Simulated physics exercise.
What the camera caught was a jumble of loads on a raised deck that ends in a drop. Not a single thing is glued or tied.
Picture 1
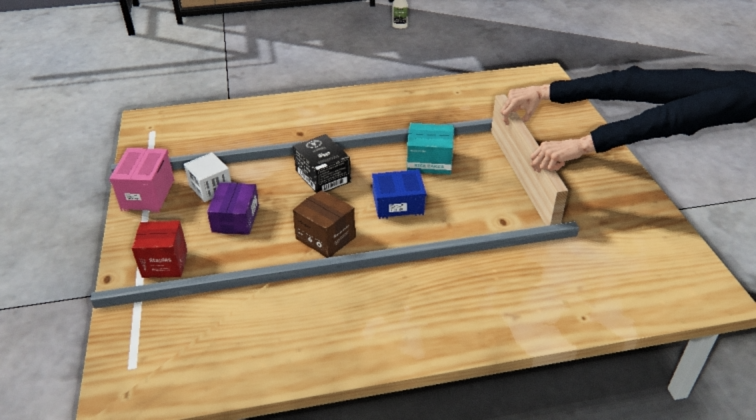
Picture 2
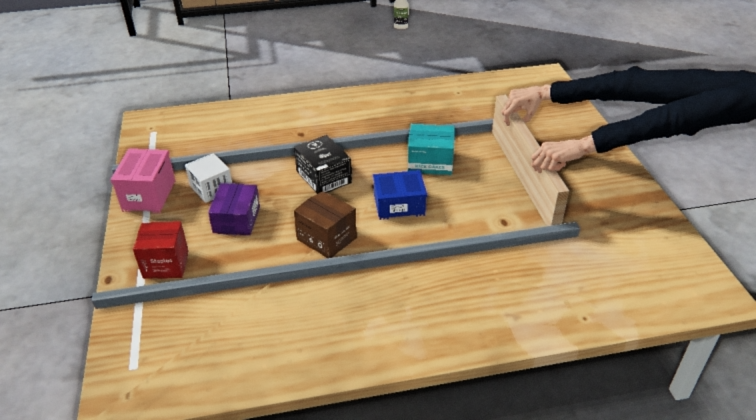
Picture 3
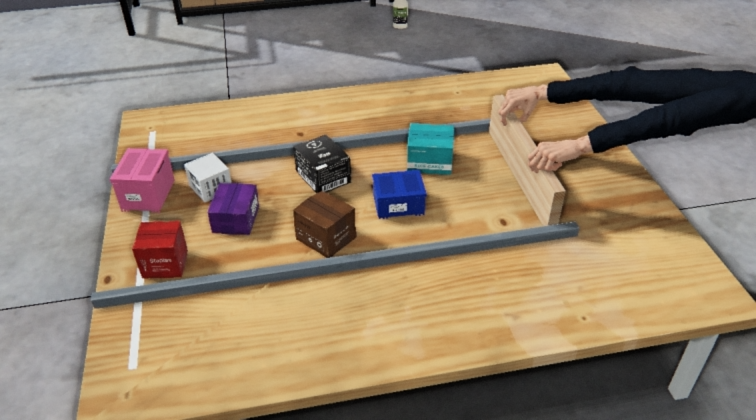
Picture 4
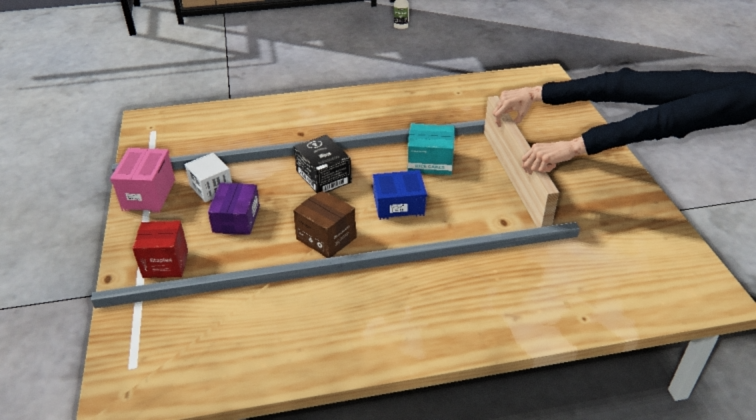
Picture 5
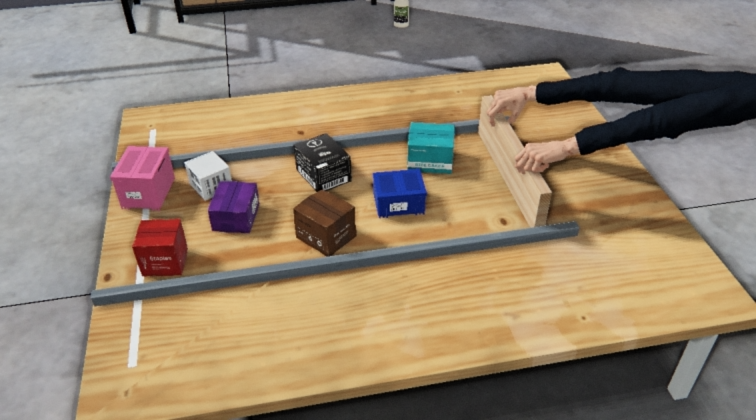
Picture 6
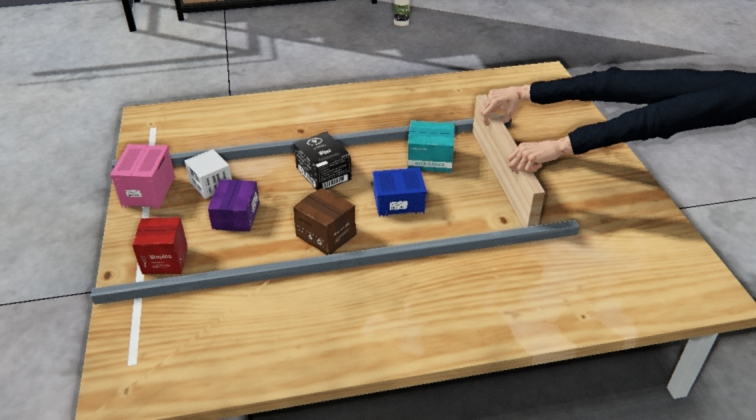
Two hands in dark sleeves push a wooden plank slowly a short way left between two grey rails, not touching any box, while the camera stays practically still. The view looks down at an angle on a wooden table on a grey floor. Pink, red, white, purple, black and brown boxes sit left to centre, with blue and turquoise ones nearer the plank and white tape at left.
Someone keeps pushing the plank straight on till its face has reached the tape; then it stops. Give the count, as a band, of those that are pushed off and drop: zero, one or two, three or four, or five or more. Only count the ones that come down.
Those that drop number five or more.
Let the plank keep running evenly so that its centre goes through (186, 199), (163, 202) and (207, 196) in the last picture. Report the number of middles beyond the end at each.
It comes out as 2, then 5, then 2.
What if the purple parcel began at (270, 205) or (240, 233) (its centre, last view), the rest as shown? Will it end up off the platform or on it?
Well, it tips off the first time and tips off the second time.
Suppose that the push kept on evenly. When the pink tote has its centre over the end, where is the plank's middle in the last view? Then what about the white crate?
When the pink tote crosses, the middle is near (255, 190); when the white crate crosses, near (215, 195).
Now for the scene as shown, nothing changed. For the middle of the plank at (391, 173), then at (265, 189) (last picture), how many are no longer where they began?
First 3, then 7.
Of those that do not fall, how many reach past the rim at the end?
The count is 3.
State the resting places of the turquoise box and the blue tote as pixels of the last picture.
Turquoise box at about (119, 189), blue tote at about (114, 229).
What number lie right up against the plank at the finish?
The count in contact is 3.
A little later, none off yet; pink tote at rest near (145, 176); red box at rest near (161, 246); white crate at rest near (209, 174).
Next, none off yet; pink tote at rest near (145, 176); red box at rest near (161, 246); white crate shifted a little near (195, 174).
Later still, one off so far; pink tote fallen near (88, 281); red box shifted a little near (142, 250); white crate shifted well along near (107, 183).
When it is over, the number that fall off is five or more; down, black box, purple parcel, white crate, red box and pink tote.
